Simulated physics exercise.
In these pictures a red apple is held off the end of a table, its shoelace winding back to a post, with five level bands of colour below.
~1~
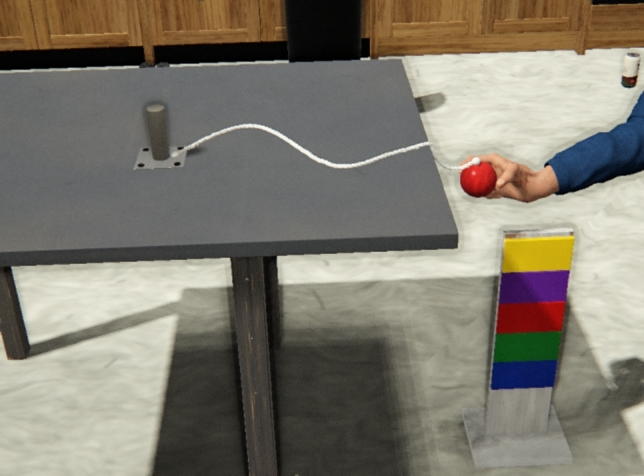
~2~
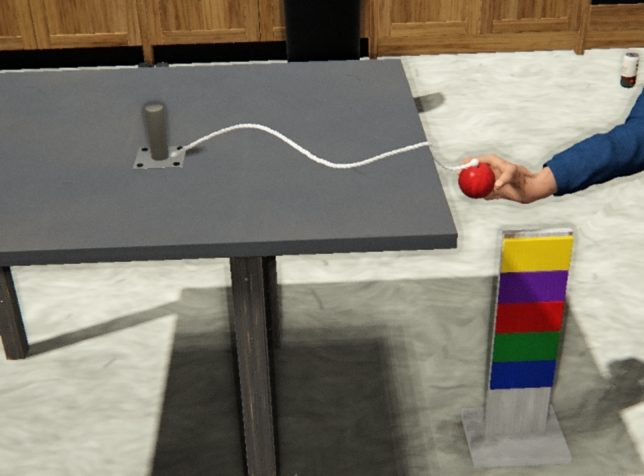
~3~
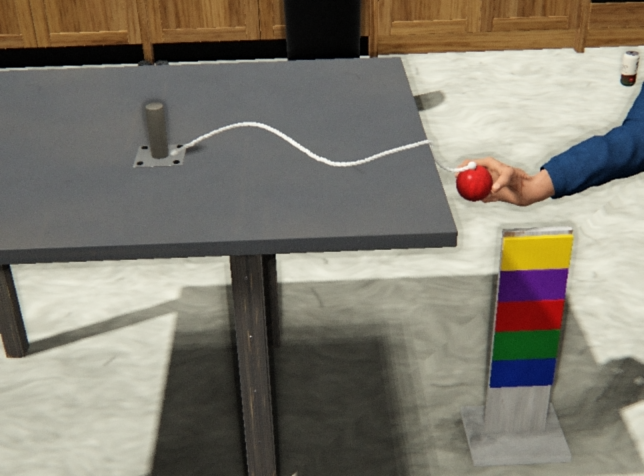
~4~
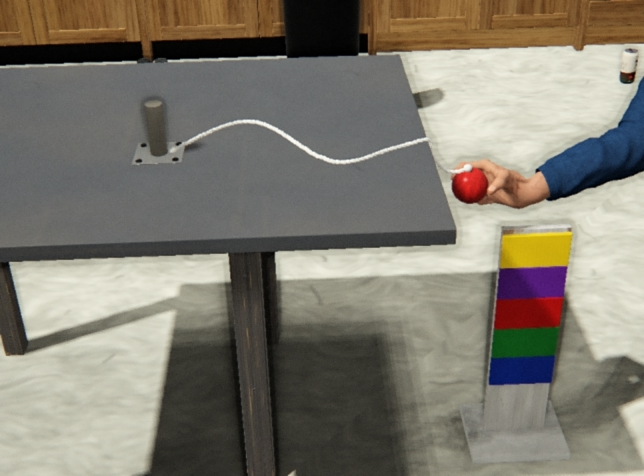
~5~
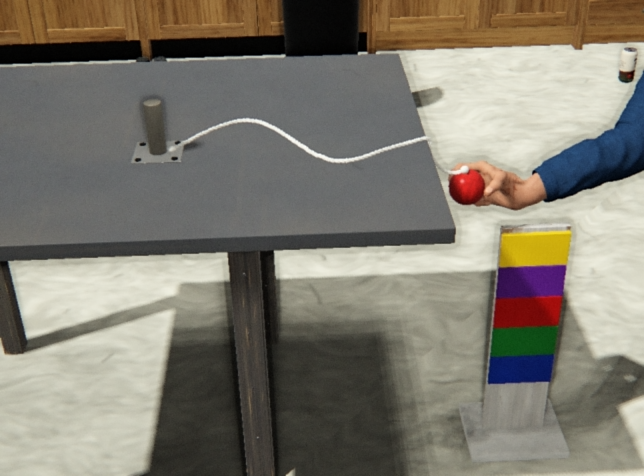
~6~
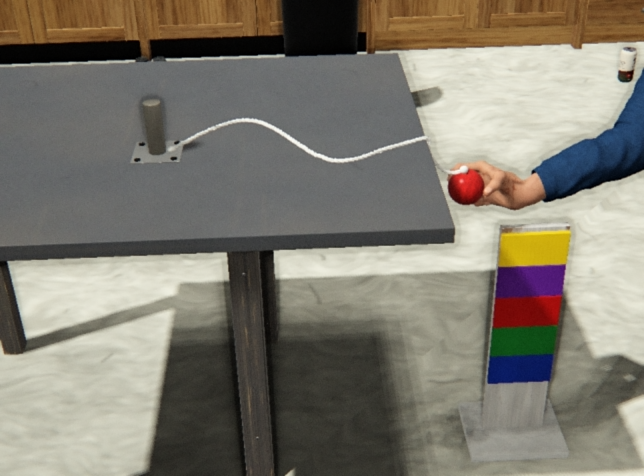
At the edge of a dark table, a hand holds a red ball attached to a white cord that winds back to a post, above a stand with coloured bands; the hand and ball shift very slightly left.
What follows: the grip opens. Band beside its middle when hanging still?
Purple.
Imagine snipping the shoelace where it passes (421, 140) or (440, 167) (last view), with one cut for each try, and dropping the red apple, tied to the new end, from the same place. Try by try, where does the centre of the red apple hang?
For the first cut it's about (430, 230), and for the second about (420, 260).
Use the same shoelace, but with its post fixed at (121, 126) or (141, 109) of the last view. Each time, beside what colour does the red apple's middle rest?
One after the other, yellow; yellow.
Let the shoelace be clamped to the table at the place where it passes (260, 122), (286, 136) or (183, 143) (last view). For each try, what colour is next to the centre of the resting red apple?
Results, in sequence: Yellow / yellow / purple.
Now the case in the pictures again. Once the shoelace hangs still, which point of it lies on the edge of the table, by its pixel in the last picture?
(353, 160).
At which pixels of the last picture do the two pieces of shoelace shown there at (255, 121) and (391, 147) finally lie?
Final positions are (283, 142) and (425, 177), in that order.
Soon after, apple near (385, 268); level with purple.
Then, apple near (430, 279); level with purple.
At rest, apple near (427, 279); level with purple. Its centre hangs level with the purple band.
